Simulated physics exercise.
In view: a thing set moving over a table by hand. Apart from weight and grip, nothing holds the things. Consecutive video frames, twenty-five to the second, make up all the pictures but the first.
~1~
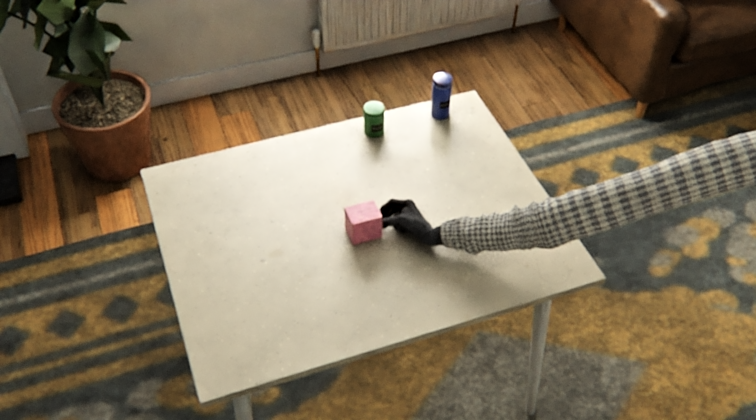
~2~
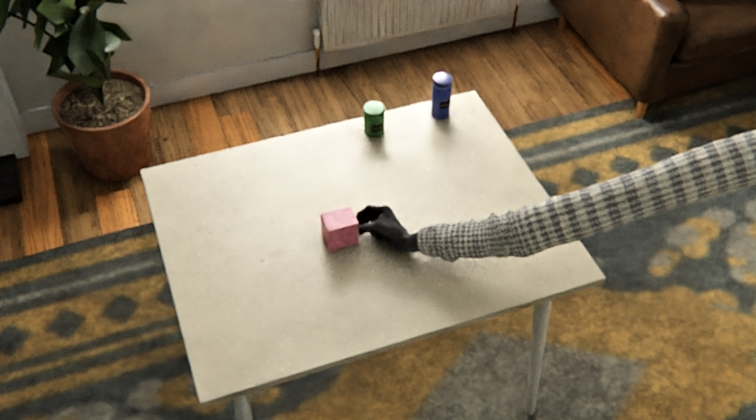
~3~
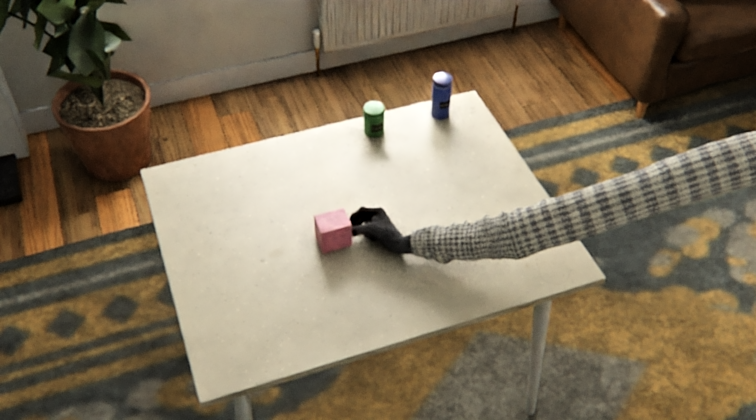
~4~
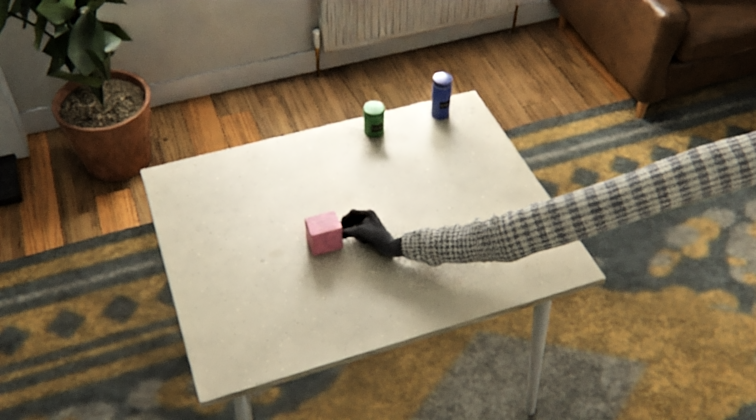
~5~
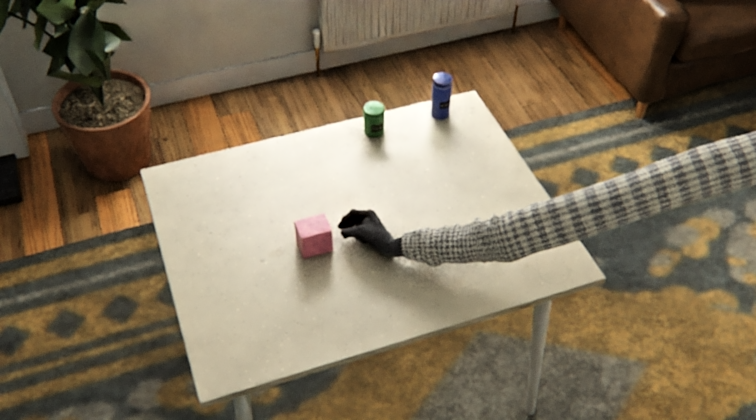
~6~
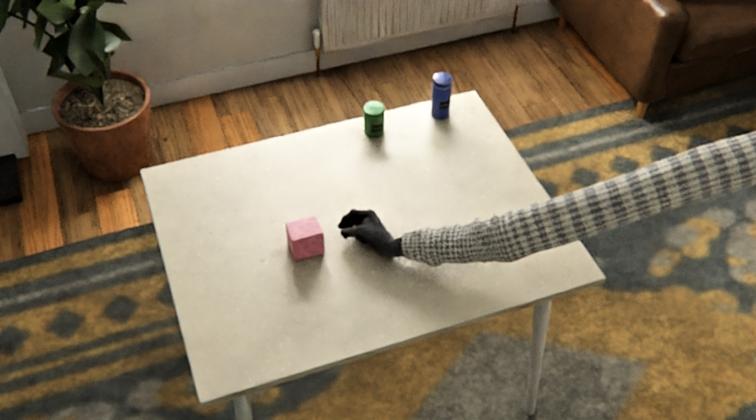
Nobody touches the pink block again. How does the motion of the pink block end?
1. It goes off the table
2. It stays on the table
2.
Then, 0.10 s later than the last frame, pink block moved about its own width near (288, 243).
Then, 0.20 s later than the last frame, pink block moved about its own width near (279, 245).
Then, 0.40 s later than the last frame, pink block moved about its own width near (277, 246).
When it is over, moved from the start, pink block. End places, in pixels of the last picture, pink block near (277, 246).
